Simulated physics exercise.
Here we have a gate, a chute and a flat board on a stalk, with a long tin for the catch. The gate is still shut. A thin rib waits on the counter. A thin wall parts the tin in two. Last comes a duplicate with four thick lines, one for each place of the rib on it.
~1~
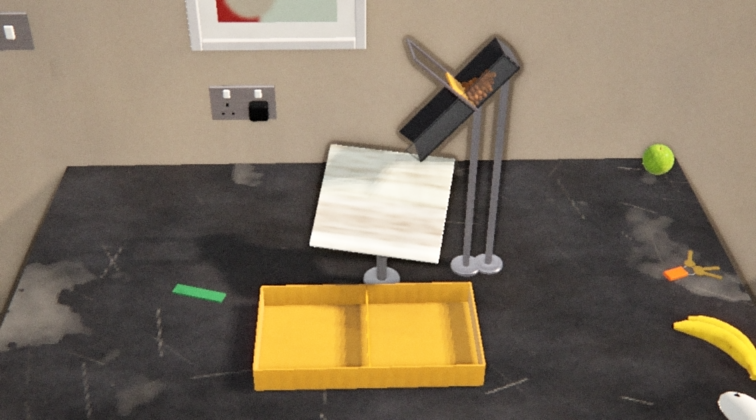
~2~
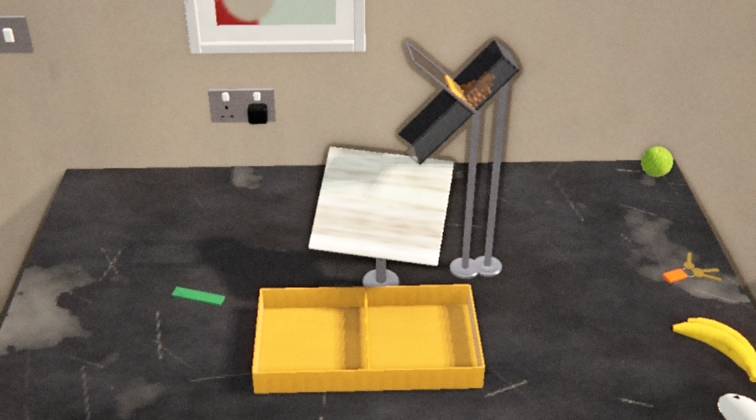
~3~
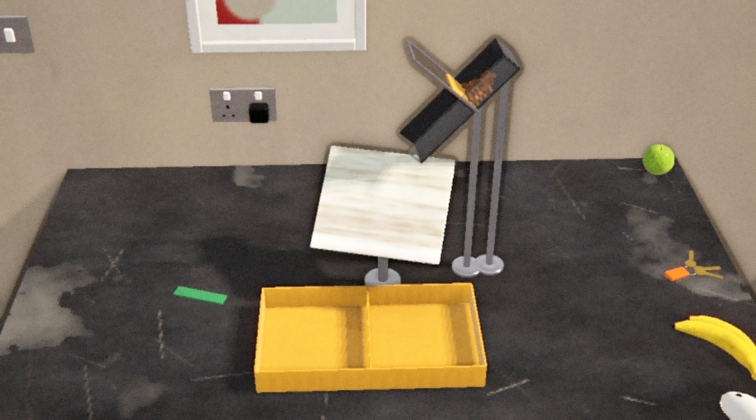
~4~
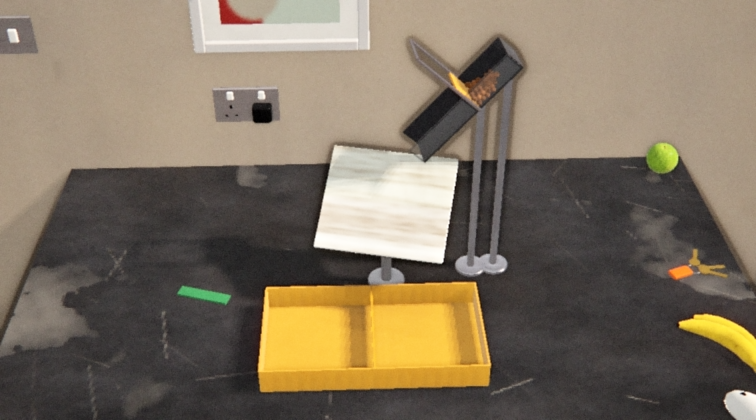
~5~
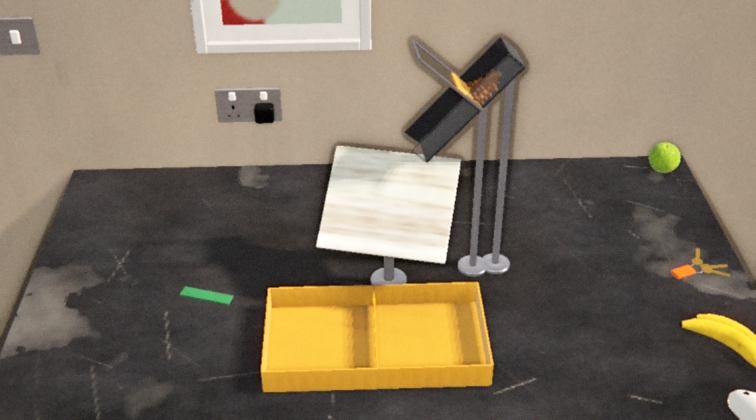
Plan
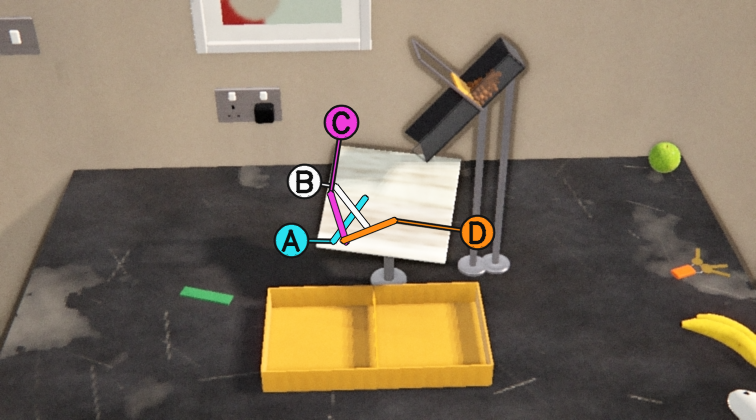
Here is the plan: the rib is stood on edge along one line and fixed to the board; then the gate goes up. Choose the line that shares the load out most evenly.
B beats the others.
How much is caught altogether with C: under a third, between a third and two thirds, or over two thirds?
It is over two thirds.
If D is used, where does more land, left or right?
More lands on the left.
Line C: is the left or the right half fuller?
More lands on the left.
On the marked copy, line A from (365, 198) to (333, 241); line B from (335, 186) to (366, 226); line C from (330, 193) to (346, 241); line D from (394, 220) to (343, 240).
Choosing A, of what is caught, all but a few in the left half, only a few in the right.
Choosing B, of what is caught, close to half in the left half, close to half in the right.
Choosing C, of what is caught, all but a few in the left half, a small share in the right.
Choosing D, of what is caught, all but a few in the left half, only a few in the right.
